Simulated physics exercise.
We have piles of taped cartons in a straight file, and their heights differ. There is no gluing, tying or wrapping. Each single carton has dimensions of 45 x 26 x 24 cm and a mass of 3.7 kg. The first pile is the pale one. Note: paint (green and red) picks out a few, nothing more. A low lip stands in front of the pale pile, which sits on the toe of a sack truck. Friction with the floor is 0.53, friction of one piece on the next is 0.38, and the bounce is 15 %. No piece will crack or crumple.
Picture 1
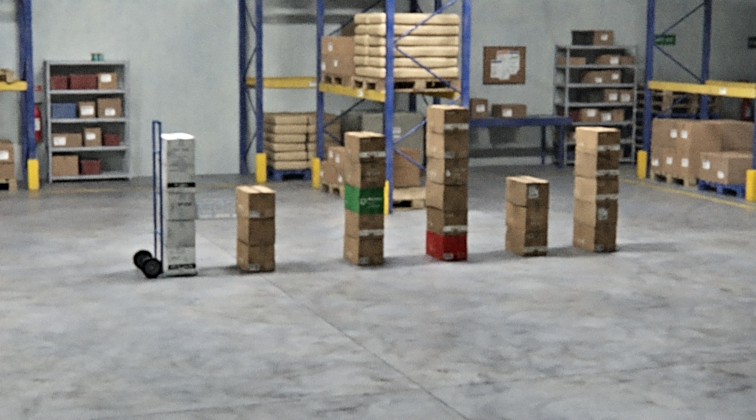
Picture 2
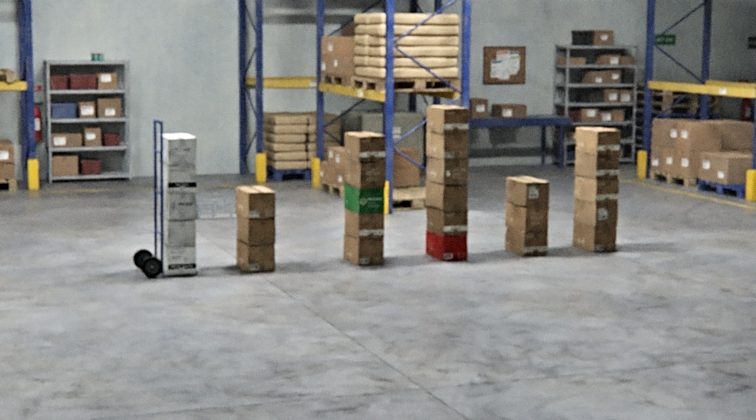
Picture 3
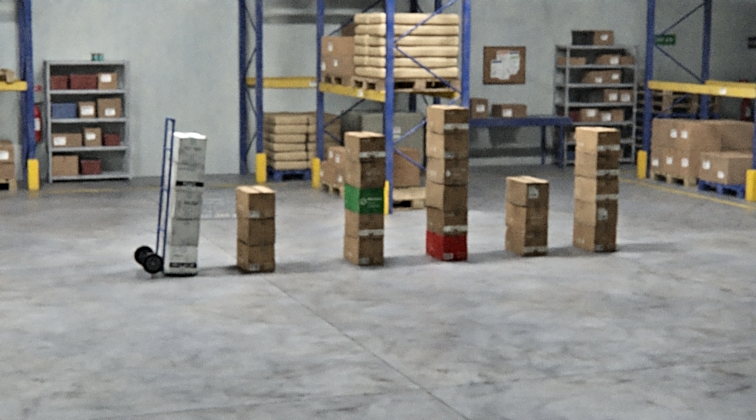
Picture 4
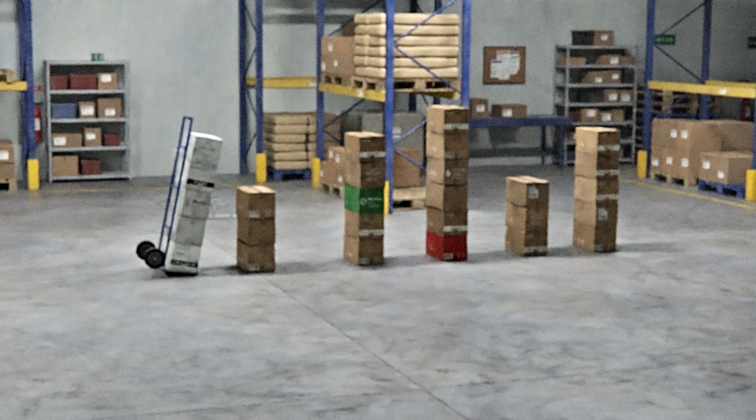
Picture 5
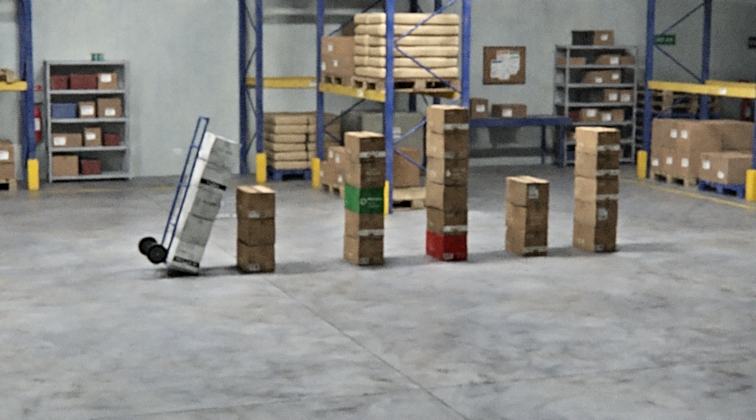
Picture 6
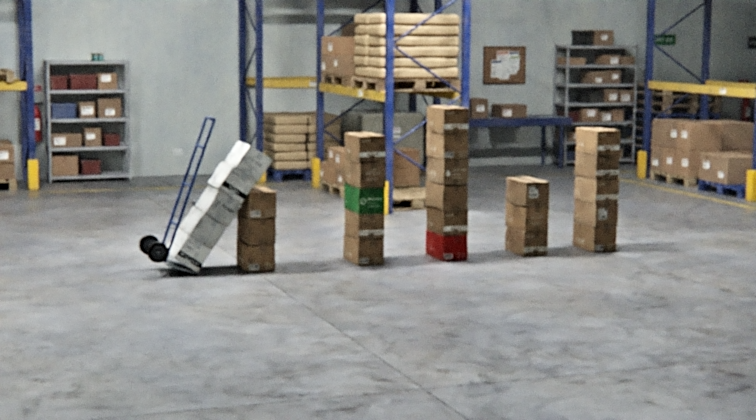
White cartons on a sack truck leaning rightward toward a row of still brown stacks, their top tilting further than the frame.
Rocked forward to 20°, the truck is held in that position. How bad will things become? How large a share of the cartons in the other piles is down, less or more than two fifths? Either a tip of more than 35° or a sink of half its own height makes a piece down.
The share down is less than two fifths.
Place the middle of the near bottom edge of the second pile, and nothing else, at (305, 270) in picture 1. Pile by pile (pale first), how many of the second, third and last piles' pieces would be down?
The second pile ends with 2 down, the third with 0, the last with 0.
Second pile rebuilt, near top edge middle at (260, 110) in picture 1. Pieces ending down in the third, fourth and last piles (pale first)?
The tally would be third 4, then fourth 5, then last 0.
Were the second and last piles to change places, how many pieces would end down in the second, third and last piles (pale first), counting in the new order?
Pile by pile, you'd see second at 5, third at 4 and last at 1 down.
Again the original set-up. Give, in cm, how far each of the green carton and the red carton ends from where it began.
Approx. distance from start in cm - green 0, red 0.
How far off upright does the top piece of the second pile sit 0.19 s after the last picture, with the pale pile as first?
I'd say it's at some 0° by then.
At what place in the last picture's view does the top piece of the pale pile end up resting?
Around (338, 250).
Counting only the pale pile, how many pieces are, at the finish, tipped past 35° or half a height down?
5.
Then, 0.19 s on from the sixth picture, 4 of the pale pile down; none of the 22 other cartons down, 3 disturbed.
Then, 0.51 s on from the sixth picture, 5 of the pale pile down; none of the 22 other cartons down, 3 disturbed.
Then, 0.79 s on from the sixth picture, 5 of the pale pile down; 3 of the 22 other cartons down.
Finally, 5 of the pale pile down; 3 of the 22 other cartons down; green carton unmoved; red carton unmoved. That is 14 per cent. Seen by the last camera, middles, green carton near (365, 198), red carton near (446, 244).
